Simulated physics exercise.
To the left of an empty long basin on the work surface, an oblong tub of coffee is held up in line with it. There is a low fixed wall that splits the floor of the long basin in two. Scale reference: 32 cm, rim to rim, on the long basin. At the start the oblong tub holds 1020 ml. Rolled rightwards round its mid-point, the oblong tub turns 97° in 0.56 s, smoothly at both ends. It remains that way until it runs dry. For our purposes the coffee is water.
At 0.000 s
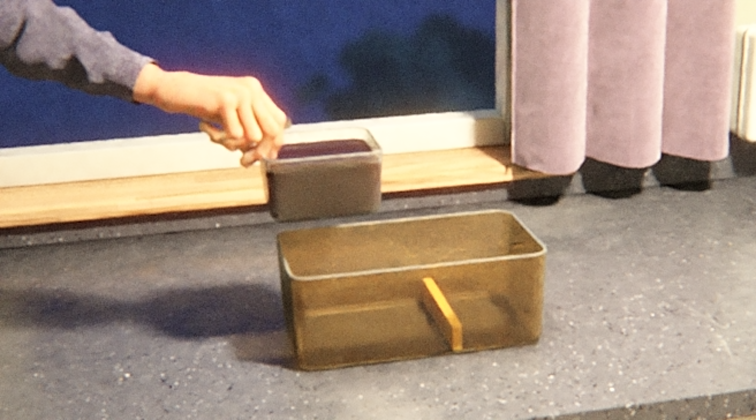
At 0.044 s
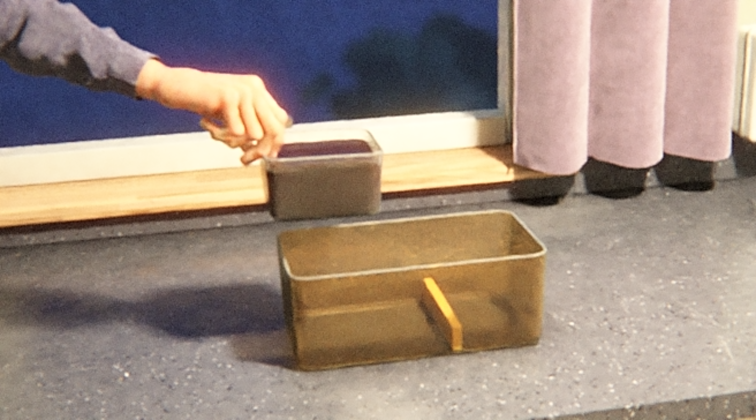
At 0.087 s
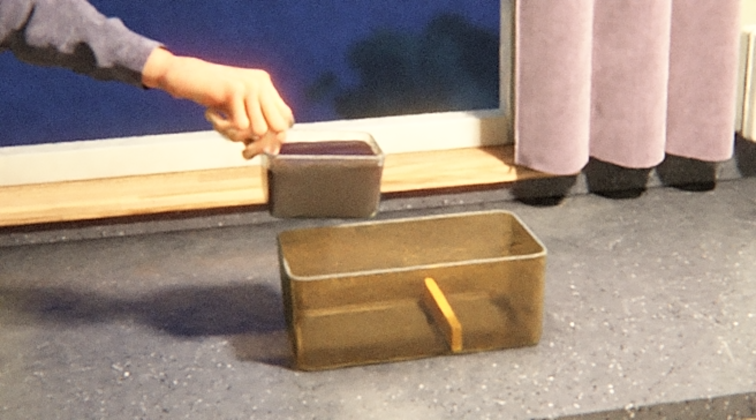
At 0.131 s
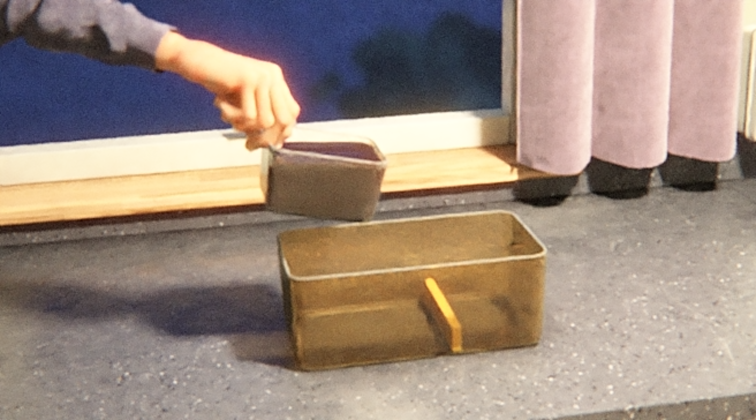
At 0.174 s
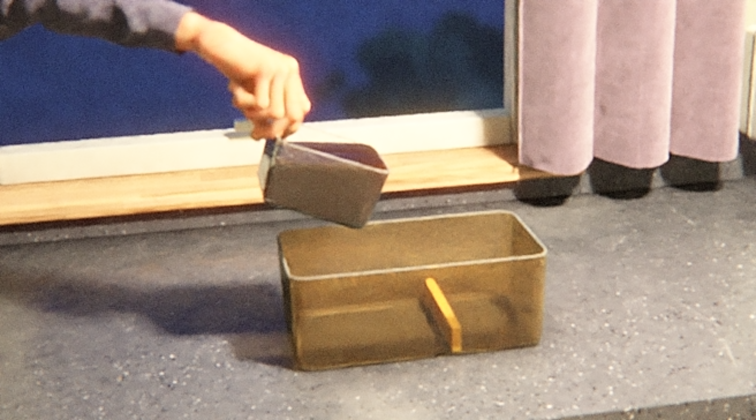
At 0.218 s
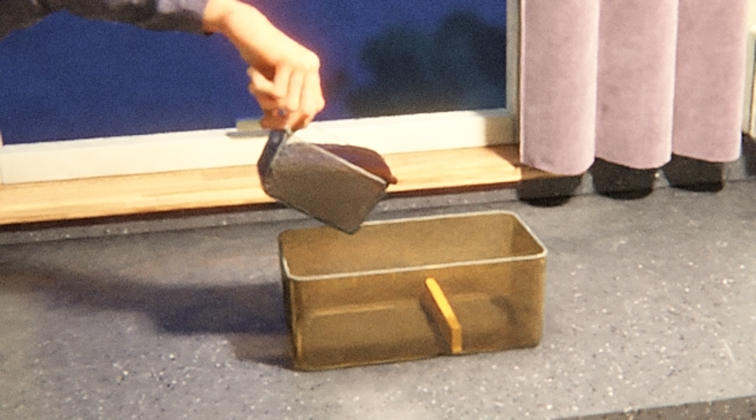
A hand tilts a small tub of dark liquid rightwards above an empty long basin.
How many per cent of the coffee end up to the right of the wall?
About 26 per cent.
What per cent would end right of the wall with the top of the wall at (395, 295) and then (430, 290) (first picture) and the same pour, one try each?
80 then 35 %.
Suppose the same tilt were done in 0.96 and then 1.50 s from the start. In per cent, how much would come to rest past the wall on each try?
The first try gives around 40 percent, the second around 45 percent.
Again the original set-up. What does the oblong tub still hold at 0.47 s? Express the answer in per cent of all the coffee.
Roughly 28 %.
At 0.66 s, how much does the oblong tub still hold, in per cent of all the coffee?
7 %.
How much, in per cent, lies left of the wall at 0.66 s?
Roughly 66 percent.
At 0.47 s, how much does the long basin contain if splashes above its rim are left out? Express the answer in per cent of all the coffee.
Near 42 in a hundred.
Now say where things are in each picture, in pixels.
In the first frame, it leans 0°; its right rim is at (375, 140); the coffee meets the walls at (263, 157) and (372, 148); the long basin's rim runs from (283, 256) to (528, 231); the wall's top is at (441, 302).
In the second frame, it leans 1°; its right rim is at (376, 142); the coffee meets the walls at (264, 156) and (373, 148).
In the third frame, it leans 6°; its right rim is at (378, 146); the coffee meets the walls at (265, 155) and (375, 150).
In the fourth frame, it leans 13°; its right rim is at (380, 153); the coffee meets the walls at (267, 153) and (378, 151).
In the fifth frame, it leans 21°; its right rim is at (383, 162); the coffee meets the walls at (267, 156) and (382, 155); 1 per cent is over the edge.
In the sixth frame, it leans 32°; its right rim is at (383, 173); the coffee meets the walls at (266, 156) and (383, 164); 5 per cent is over the edge.
By 0.47 s the tilt is 91° and 29 per cent is still to pour, 31 is left of the wall and 11 right of it.
By 0.66 s the tilt is 97° and 7 per cent is still to pour, 66 is left of the wall and 23 right of it.
By 0.85 s the tilt is 97° and 2 per cent is still to pour, 67 is left of the wall and 25 right of it.
By 1.06 s the tilt is 97° and 0 per cent is still to pour, 70 is left of the wall and 26 right of it.
At rest 70 per cent lies left of the wall, 26 right of it and 4 outside.
